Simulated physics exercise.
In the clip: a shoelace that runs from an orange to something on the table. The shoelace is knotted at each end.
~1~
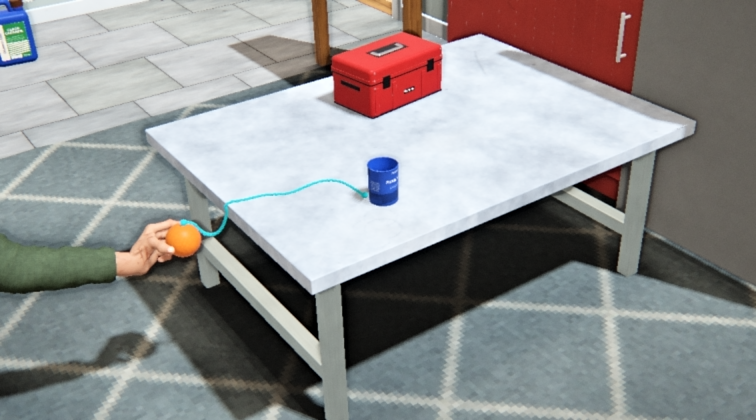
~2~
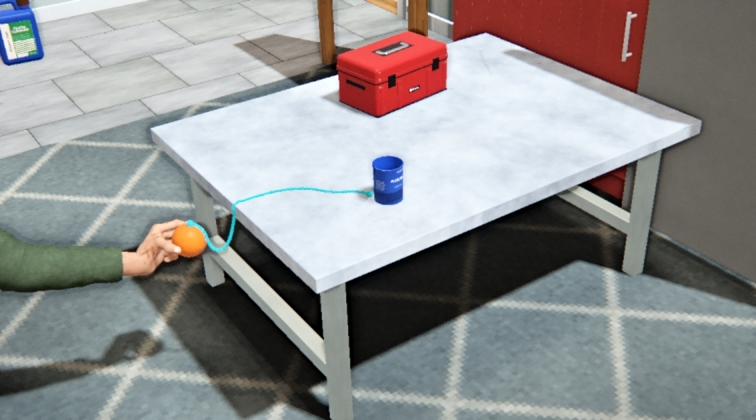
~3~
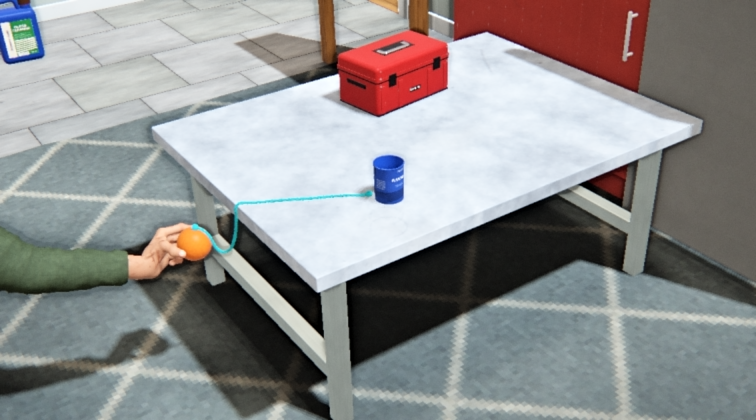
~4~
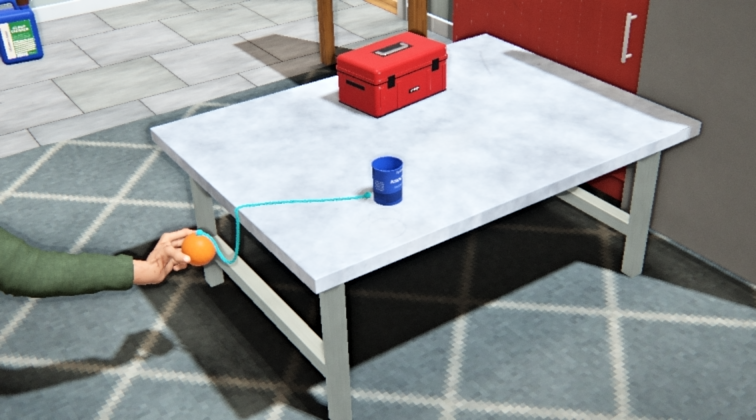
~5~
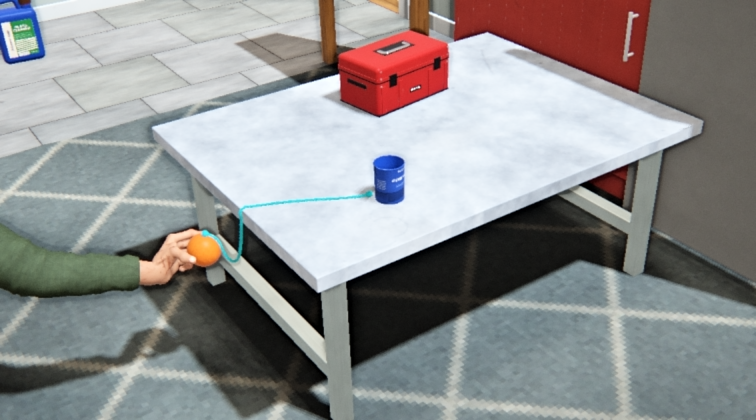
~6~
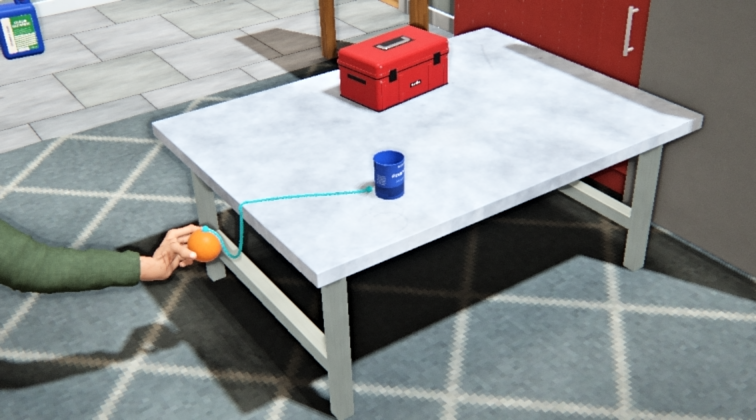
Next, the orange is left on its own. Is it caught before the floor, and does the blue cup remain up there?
Well, the orange falls all the way; as for the blue cup, it tumbles off after it.
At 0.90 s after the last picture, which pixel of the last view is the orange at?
Close to (224, 358).
Then, 0.54 s after the last picture, orange on the floor near (231, 353); toolbox unmoved; cup over the edge.
Then, 0.90 s after the last picture, orange on the floor near (224, 358); toolbox unmoved; cup down on the floor.
At rest, orange on the floor near (214, 364); toolbox unmoved; cup down on the floor. The orange lands on the floor and the blue cup follows it down.
